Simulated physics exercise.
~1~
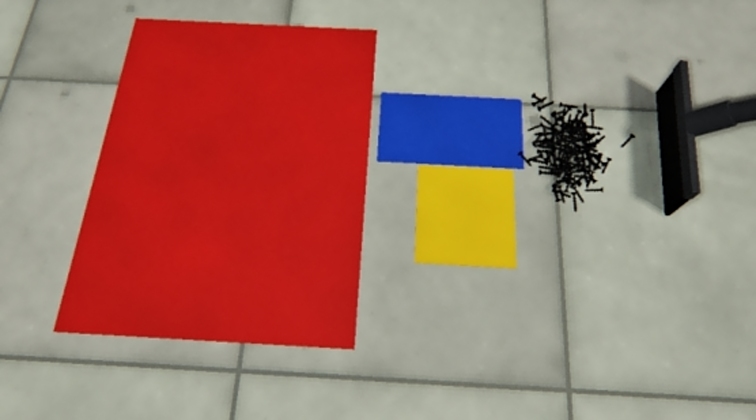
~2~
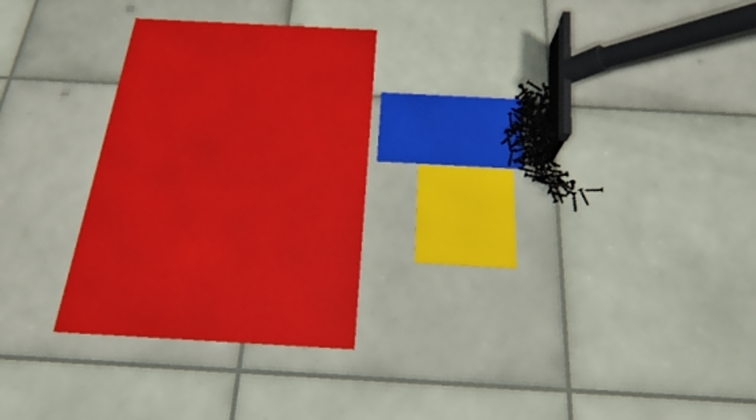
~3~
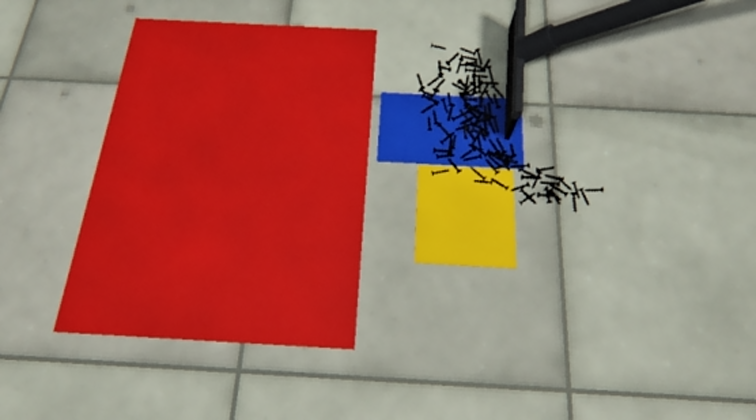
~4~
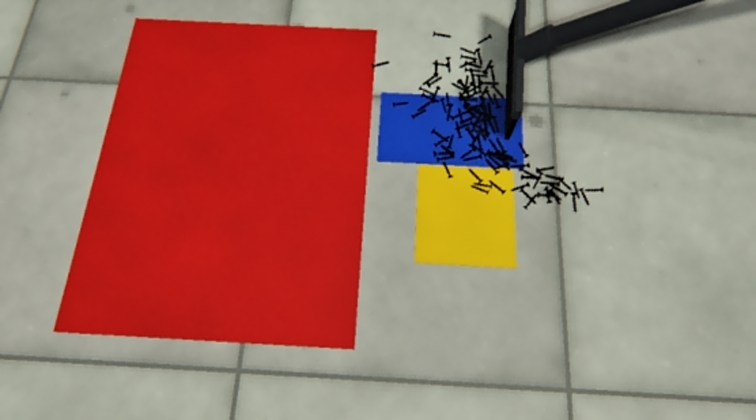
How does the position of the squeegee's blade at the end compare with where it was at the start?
At the start the blade stands on bare floor to the right of the pile, well clear of the blue sheet. By the end it is further left and a little higher up, with its lower part at the right end of the blue sheet.
